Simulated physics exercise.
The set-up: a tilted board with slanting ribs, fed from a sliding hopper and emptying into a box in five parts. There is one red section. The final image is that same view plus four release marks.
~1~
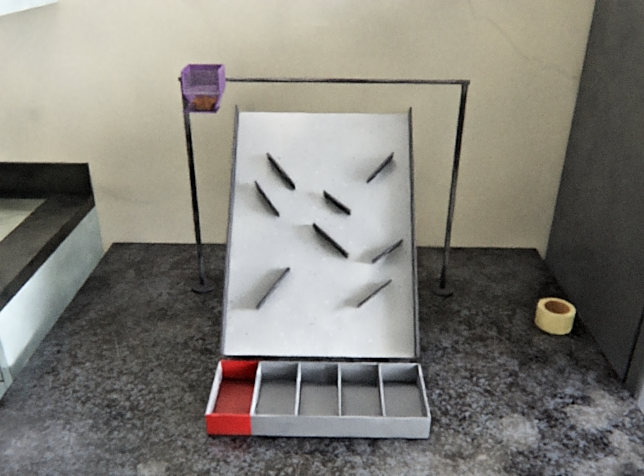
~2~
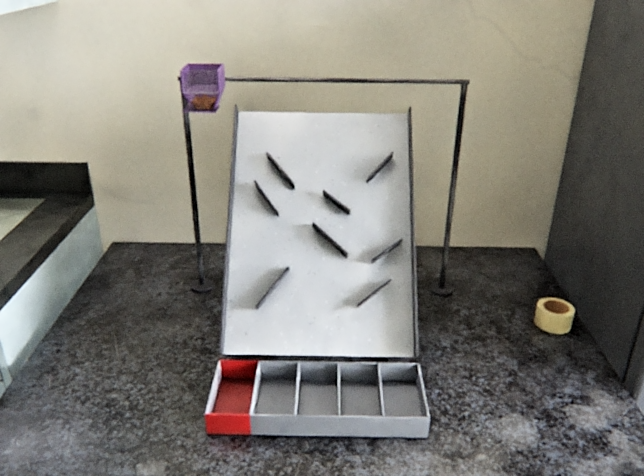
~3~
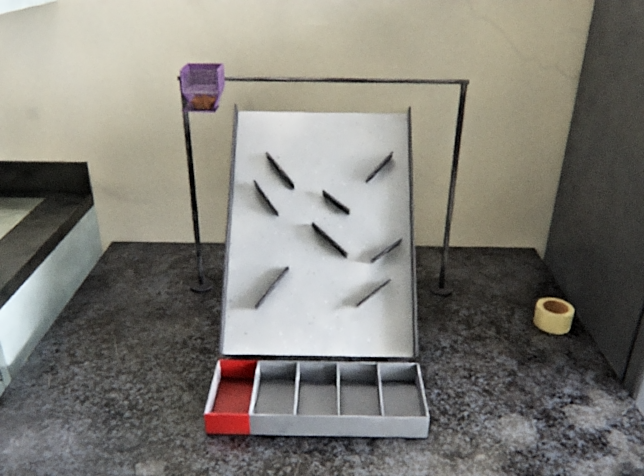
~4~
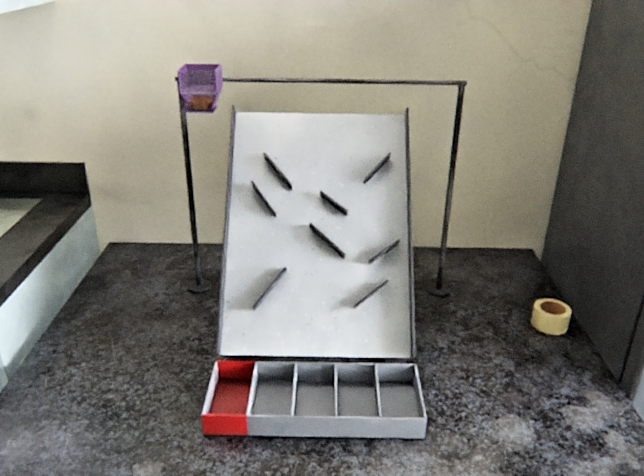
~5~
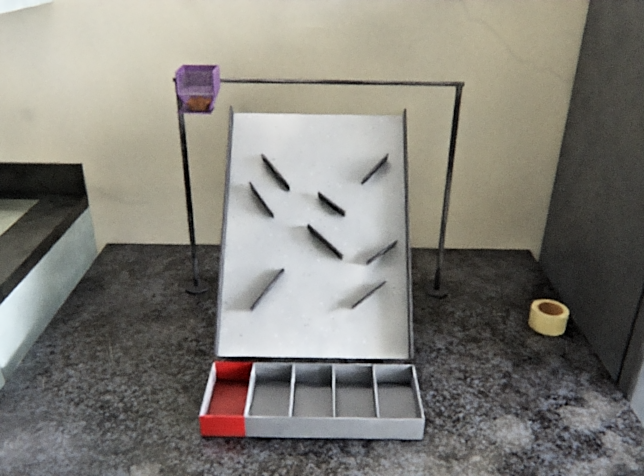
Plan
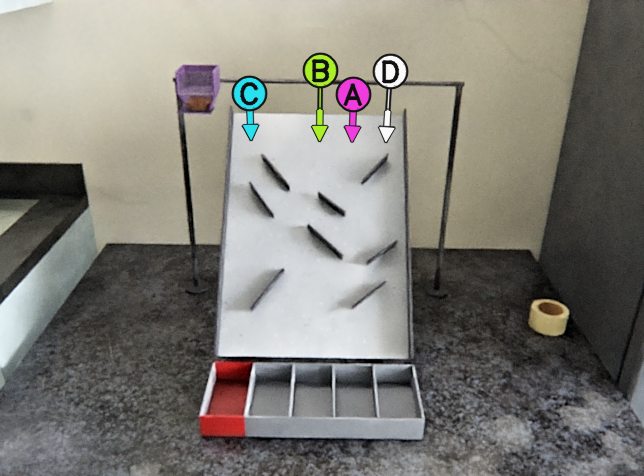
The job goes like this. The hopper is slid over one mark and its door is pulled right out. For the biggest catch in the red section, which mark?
C.
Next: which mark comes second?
B.
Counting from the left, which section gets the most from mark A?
The third.
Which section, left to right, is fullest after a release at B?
It is the third one.
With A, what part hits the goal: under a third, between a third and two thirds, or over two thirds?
Under a third.
On the marked copy, mark A meets the board at (352, 136); mark B meets the board at (319, 135); mark C meets the board at (250, 134); mark D meets the board at (386, 136).
With A, only a few in the red section, all but a few in other sections.
With B, a small share in the red section, the bulk in other sections.
With C, close to half in the red section, close to a third in other sections, a small share outside the box.
With D, none at all in the red section, all but a few in other sections, a small share outside the box.
